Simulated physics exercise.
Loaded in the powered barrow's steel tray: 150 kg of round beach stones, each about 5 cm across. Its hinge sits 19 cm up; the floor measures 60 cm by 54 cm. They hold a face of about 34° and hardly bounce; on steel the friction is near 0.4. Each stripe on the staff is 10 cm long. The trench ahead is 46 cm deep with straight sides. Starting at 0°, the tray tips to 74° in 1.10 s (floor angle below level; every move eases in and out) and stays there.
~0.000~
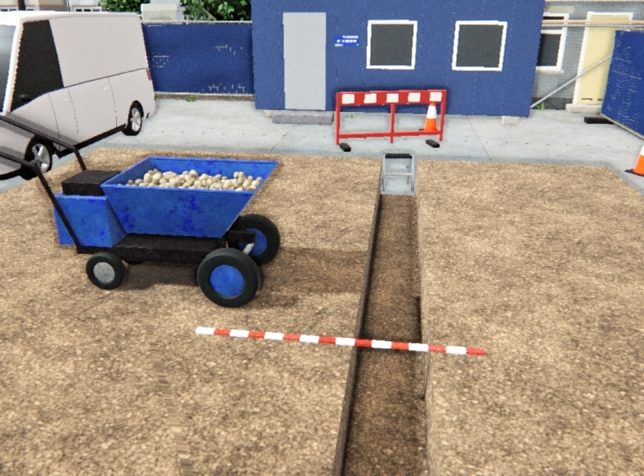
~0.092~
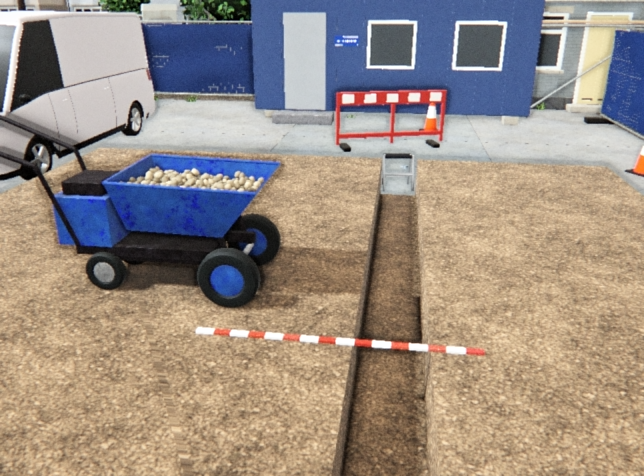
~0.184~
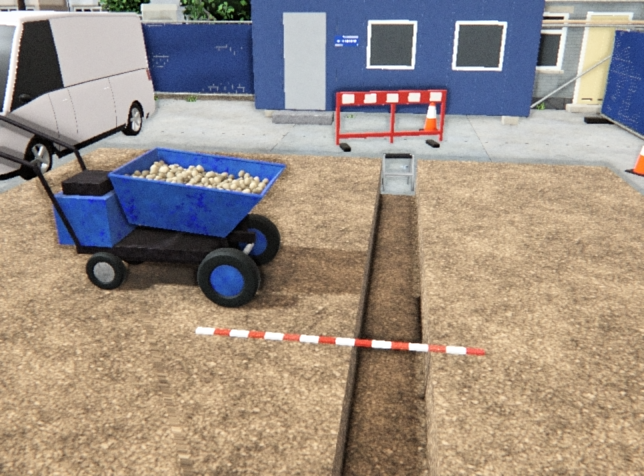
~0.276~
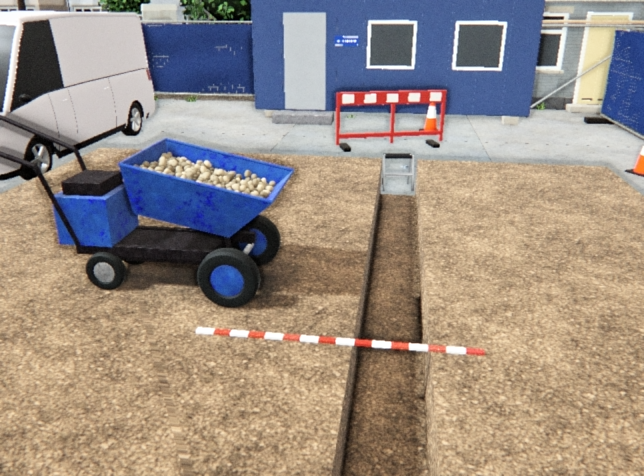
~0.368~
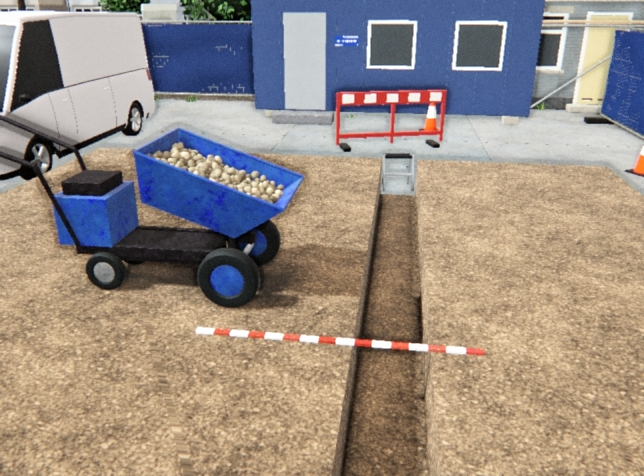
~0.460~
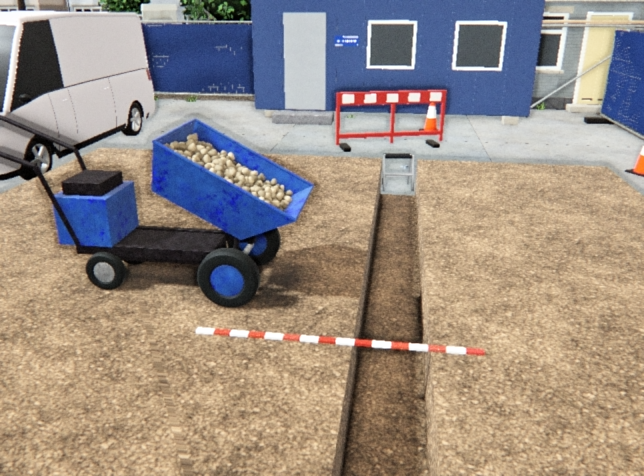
The blue tray of a small wheeled barrow, loaded with pale stones, slowly tilted down toward the right, its back end rising, while the barrow stayed still beside a narrow trench and a red-and-white staff.
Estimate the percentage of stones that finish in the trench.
Close to 86 in a hundred.
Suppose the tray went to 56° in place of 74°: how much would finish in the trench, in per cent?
In that case some 50 per cent.
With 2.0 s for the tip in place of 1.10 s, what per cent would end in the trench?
Then about 85 per cent.
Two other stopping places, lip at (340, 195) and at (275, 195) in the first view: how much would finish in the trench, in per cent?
About 30 and 100 per cent.
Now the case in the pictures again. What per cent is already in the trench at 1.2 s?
Some 40 per cent.
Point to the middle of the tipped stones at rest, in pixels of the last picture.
Around (390, 343).
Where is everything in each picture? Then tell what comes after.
In the first picture, the tray is at 0°, its lip at (253, 193); the top of the load is at (195, 180).
In the second picture, lip at (255, 194), floor tilted 1°, highest stones at (178, 178); the stones move at 0.3 m/s on average.
In the third picture, lip at (262, 197), floor tilted 6°, highest stones at (169, 171); the stones move at 0.5 m/s on average.
In the fourth picture, the tray is at 12°, its lip at (272, 202); the top of the load is at (164, 163); the stones move at 0.7 m/s on average.
In the fifth picture, lip at (284, 210), floor tilted 19°, highest stones at (176, 153); the stones move at 0.8 m/s on average.
In the sixth picture, the tray is at 28°, its lip at (296, 220); the top of the load is at (189, 143); the stones move at 0.9 m/s on average.
After 0.8 s the floor is at 62°; 100 % in the tray; the foremost stones are at (331, 249).
After 1.2 s the floor is at 74°; 46 % in the tray, 15 % short of the trench, 39 % in the trench; the foremost stones are at (419, 348).
After 1.5 s the floor is at 74°; 13 % in the tray, 16 % short of the trench, 71 % in the trench; the foremost stones are at (420, 354).
After 3.5 s the floor is at 74°; 0 % in the tray, 14 % short of the trench, 86 % in the trench; the foremost stones are at (420, 362).
